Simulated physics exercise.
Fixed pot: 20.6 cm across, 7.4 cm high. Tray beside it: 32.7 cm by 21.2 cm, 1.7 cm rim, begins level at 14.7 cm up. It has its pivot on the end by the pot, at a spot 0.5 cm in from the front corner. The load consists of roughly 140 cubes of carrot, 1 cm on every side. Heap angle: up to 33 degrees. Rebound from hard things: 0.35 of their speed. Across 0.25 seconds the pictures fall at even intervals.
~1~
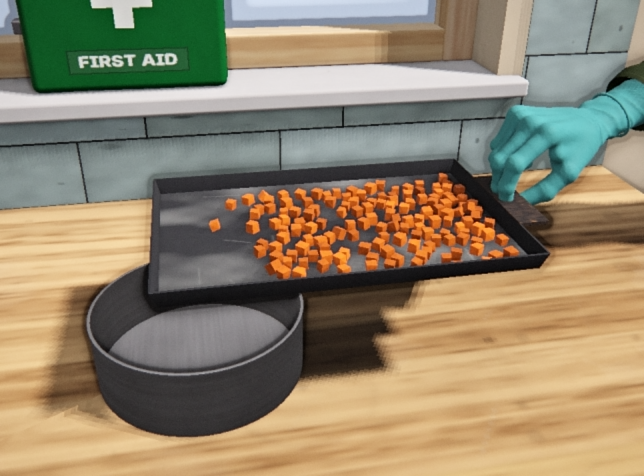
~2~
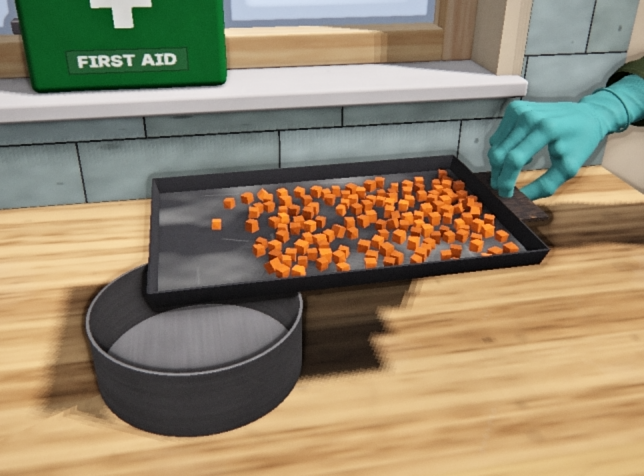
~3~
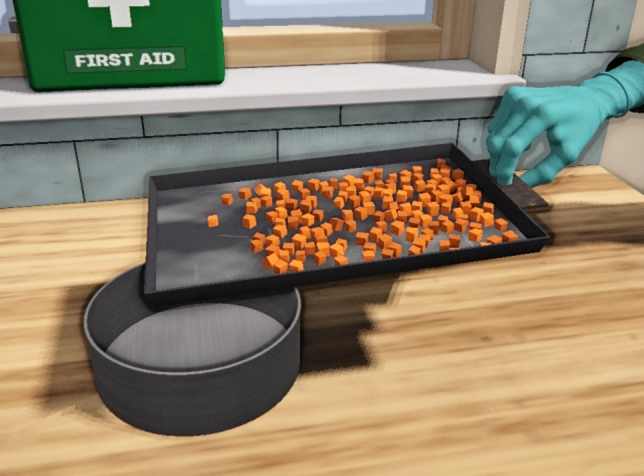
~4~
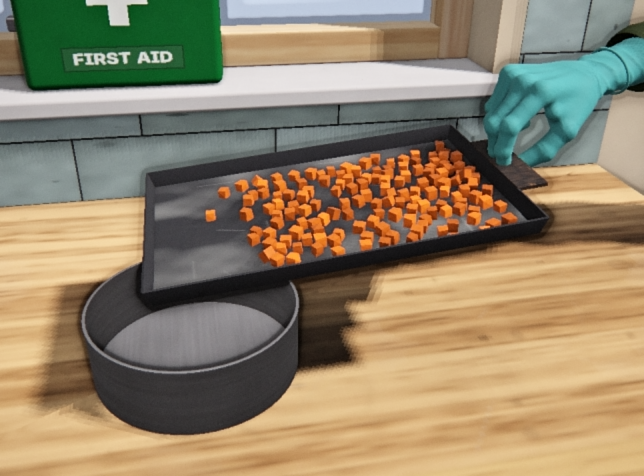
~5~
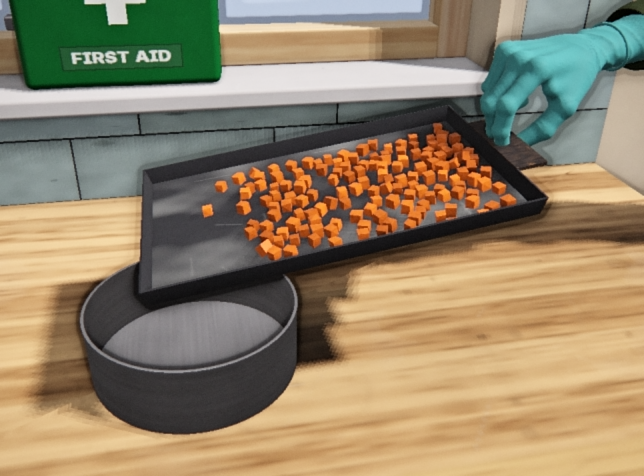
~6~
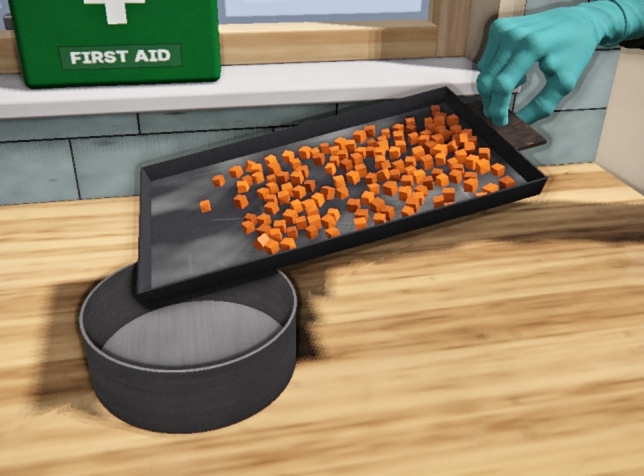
We see a teal-gloved hand at the right end of a dark tray of small orange cubes, its left end above a round grey pot. The hand rises, steadily tilting the tray leftward, while the cubes stay spread across it.
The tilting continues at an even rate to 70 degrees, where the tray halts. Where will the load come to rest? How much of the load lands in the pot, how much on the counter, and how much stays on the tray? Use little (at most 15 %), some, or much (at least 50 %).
Pot - little, counter - much, tray - some.
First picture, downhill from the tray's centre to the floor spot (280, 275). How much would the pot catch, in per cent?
Something like 0 in a hundred.
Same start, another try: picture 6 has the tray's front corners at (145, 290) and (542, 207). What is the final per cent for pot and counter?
That works out as pot 0 and counter 80.
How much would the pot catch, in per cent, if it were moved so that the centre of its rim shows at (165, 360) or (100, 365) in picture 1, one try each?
The shares would be near 45 and 70 per cent respectively.
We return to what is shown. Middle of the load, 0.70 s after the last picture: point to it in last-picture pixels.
Near (137, 235).
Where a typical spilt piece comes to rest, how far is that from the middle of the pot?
26 cm.
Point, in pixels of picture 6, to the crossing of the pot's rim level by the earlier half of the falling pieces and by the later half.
At about (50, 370), then at (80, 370).
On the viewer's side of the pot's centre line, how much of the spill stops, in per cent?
Share: Some 90 %.
Then, 0.42 s after the last picture, tilt 40 degrees; the tray holds 100 %, the pot 0 %.
Then, 0.70 s after the last picture, tilt 59 degrees; the tray holds 85 %, the pot 0 %.
Then, 1.08 s after the last picture, tilt 70 degrees; the tray holds 30 %, the pot 5 %.
In the end, pot 5 %, counter 65 %, tray 30 %.
